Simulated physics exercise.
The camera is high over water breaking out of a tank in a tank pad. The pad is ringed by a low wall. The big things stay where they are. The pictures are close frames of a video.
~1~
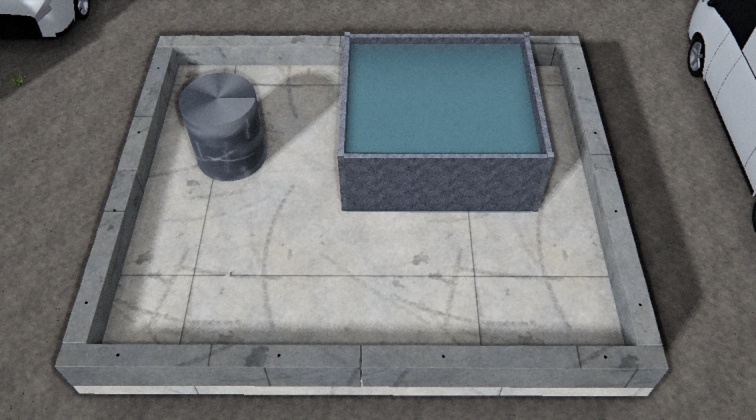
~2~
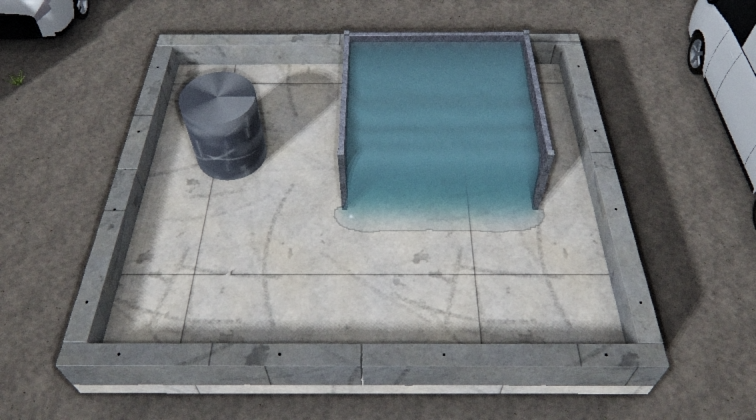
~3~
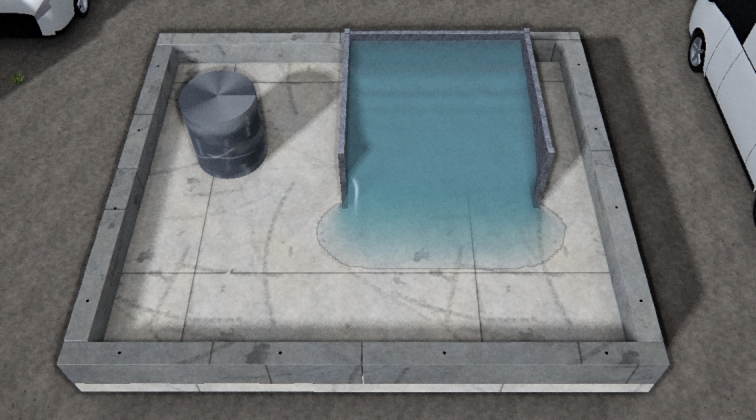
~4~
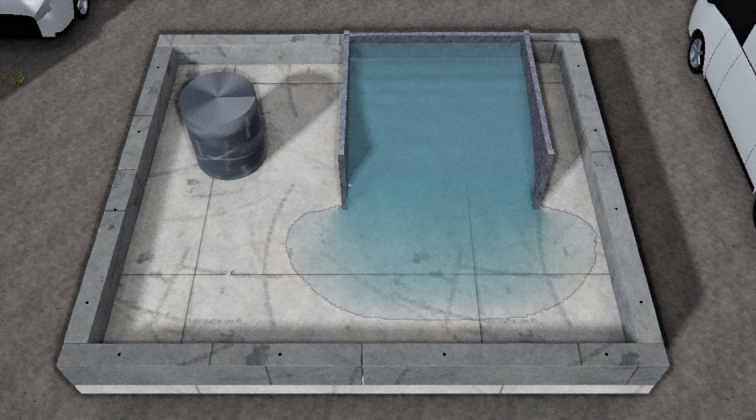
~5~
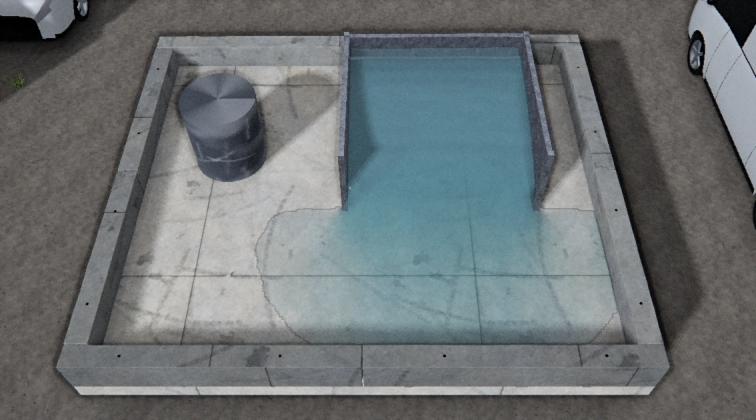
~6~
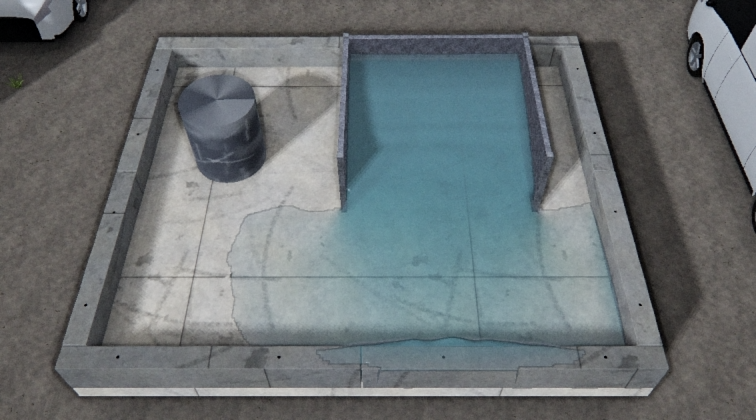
We see a tank of still water beside a grey cylinder inside a low-walled pad; the tank's near side opens and water pours out, spreading across the pale floor toward the viewer and leftward, reaching the near wall.
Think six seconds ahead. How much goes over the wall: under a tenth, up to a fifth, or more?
Over the wall goes a tenth to a fifth.
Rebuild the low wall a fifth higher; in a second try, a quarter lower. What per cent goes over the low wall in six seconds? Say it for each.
Near 8 and 28 in a hundred.
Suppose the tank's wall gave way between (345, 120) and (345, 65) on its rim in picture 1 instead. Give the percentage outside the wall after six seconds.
Some 4 per cent.
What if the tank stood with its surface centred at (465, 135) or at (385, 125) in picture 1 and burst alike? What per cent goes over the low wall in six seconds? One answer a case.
About 22 and 18 per cent.
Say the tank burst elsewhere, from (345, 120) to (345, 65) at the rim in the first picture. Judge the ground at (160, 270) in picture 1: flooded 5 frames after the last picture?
At that place: Under water.
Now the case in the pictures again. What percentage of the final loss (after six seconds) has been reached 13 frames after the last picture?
Close to 85 %.
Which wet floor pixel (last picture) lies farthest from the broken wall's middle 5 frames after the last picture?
Roughly at (100, 359).
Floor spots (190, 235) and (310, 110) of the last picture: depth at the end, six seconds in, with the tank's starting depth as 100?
About 20 and 20 per cent.
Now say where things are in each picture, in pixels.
Still water in the tank at (440, 96), in the first frame.
Water pours out at (441, 191) and has run to (344, 219), in the second frame.
Water pours out at (441, 191) and has run to (327, 240), in the third frame.
Water pours out at (441, 194) and has run to (308, 273), in the fourth frame.
The front is at a hidden place, out from the gap at (441, 196), in the fifth frame.
Water pours out at (440, 197) and has run to a hidden place, in the sixth frame.
A moment on, water covers 35 % of the floor; the low wall has let 0 % over.
Next, water covers 40 % of the floor; the low wall has let 3 % over.
Then, water covers 55 % of the floor; the low wall has let 12 % over.
Later, water covers 75 % of the floor; the low wall has let 14 % over.
In the end, water covers 80 % of the floor; the low wall has let 14 % over.
